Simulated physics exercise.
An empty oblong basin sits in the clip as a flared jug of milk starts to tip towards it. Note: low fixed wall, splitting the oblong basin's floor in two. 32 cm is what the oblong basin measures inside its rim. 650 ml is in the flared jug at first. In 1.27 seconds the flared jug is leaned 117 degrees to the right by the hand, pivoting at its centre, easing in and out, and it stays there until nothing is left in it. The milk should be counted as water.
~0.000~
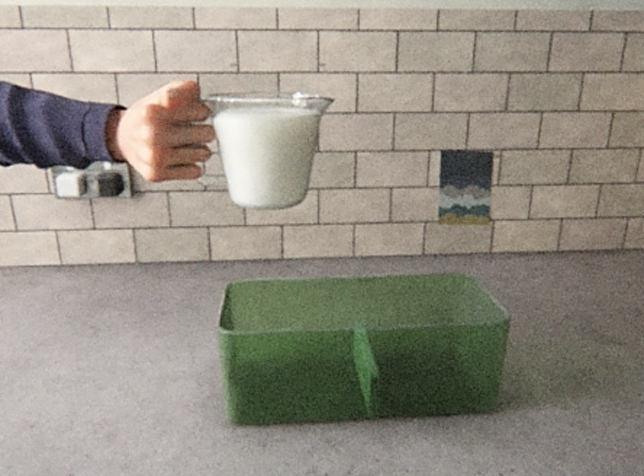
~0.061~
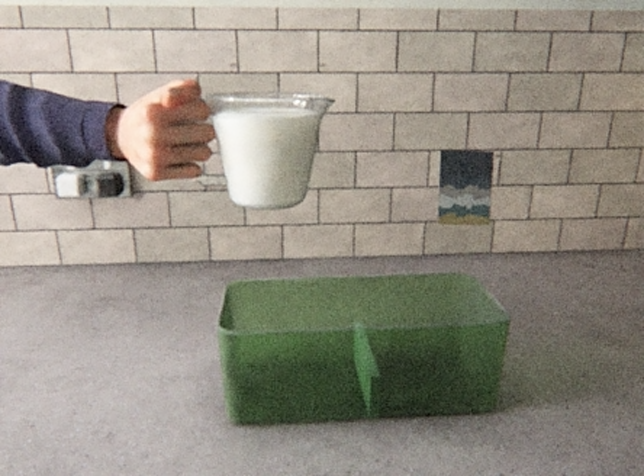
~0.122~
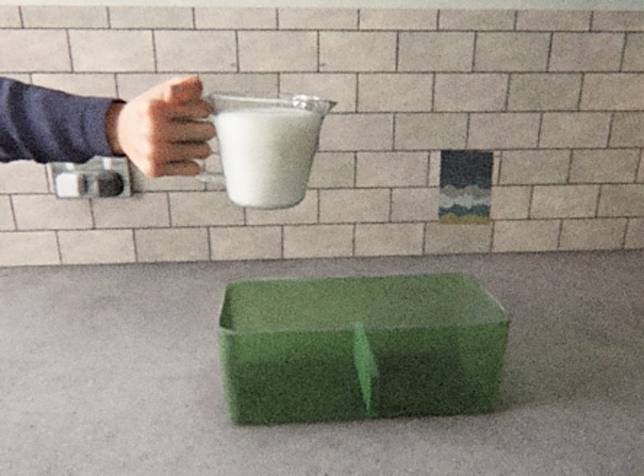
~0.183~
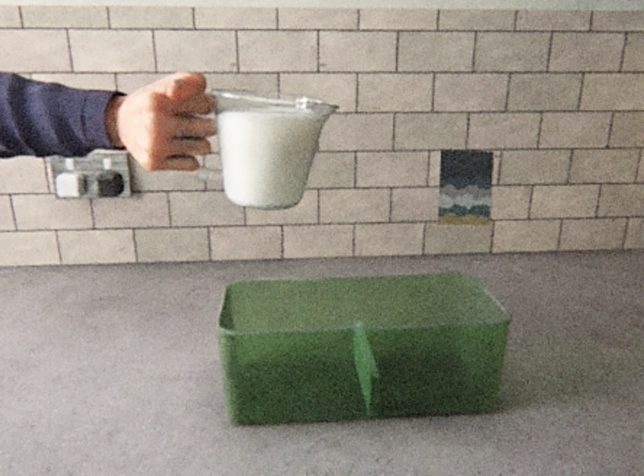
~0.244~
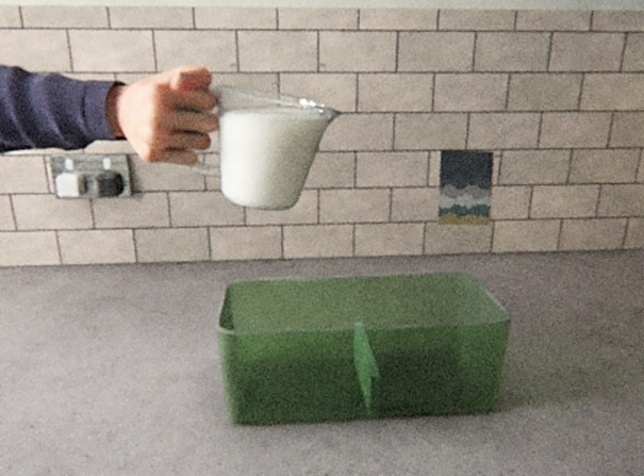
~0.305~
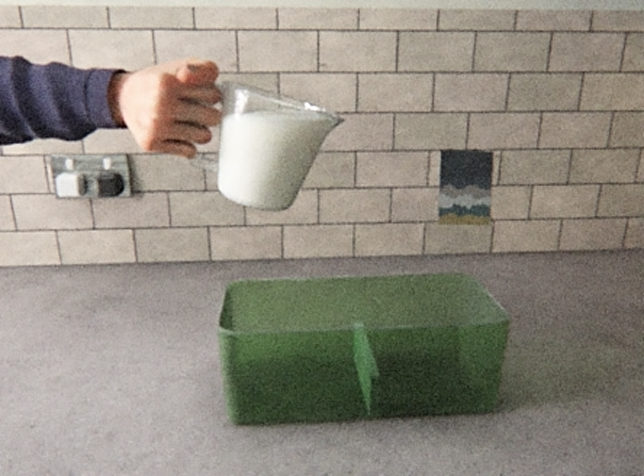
A hand held a clear jug of milk above an empty green oblong basin with a divider inside, then gradually leaned the jug a little to the right while the basin stayed still.
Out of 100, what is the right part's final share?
About 82 out of 100.
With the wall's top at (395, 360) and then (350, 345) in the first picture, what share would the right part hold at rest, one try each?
The first gives near 50 per cent and the second near 90 per cent.
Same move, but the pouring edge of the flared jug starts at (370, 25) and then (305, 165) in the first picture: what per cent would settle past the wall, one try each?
Respectively about 90 and 20 percent.
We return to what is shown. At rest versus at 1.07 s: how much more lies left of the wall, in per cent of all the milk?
It comes to about 10 per cent.
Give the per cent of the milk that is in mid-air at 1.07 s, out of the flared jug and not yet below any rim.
In-air share: About 12 %.
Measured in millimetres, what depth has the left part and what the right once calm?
About 4 mm left, about 28 mm right.
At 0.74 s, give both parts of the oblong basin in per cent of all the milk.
0 on the left, 14 on the right, roughly.
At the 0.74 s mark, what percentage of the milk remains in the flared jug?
Still held: Roughly 60 % of the total.
Then, 0.74 s in, the tilt is 74° and 60 per cent is still to pour, 0 is left of the wall and 14 right of it.
Then, 1.07 s in, the tilt is 110° and 6 per cent is still to pour, 5 is left of the wall and 76 right of it.
Then, 1.40 s in, the tilt is 117° and 0 per cent is still to pour, 16 is left of the wall and 82 right of it.
Then, 1.77 s in, the tilt is 117° and 0 per cent is still to pour, 16 is left of the wall and 82 right of it.
Finally, 16 per cent lies left of the wall, 82 right of it and 2 outside.
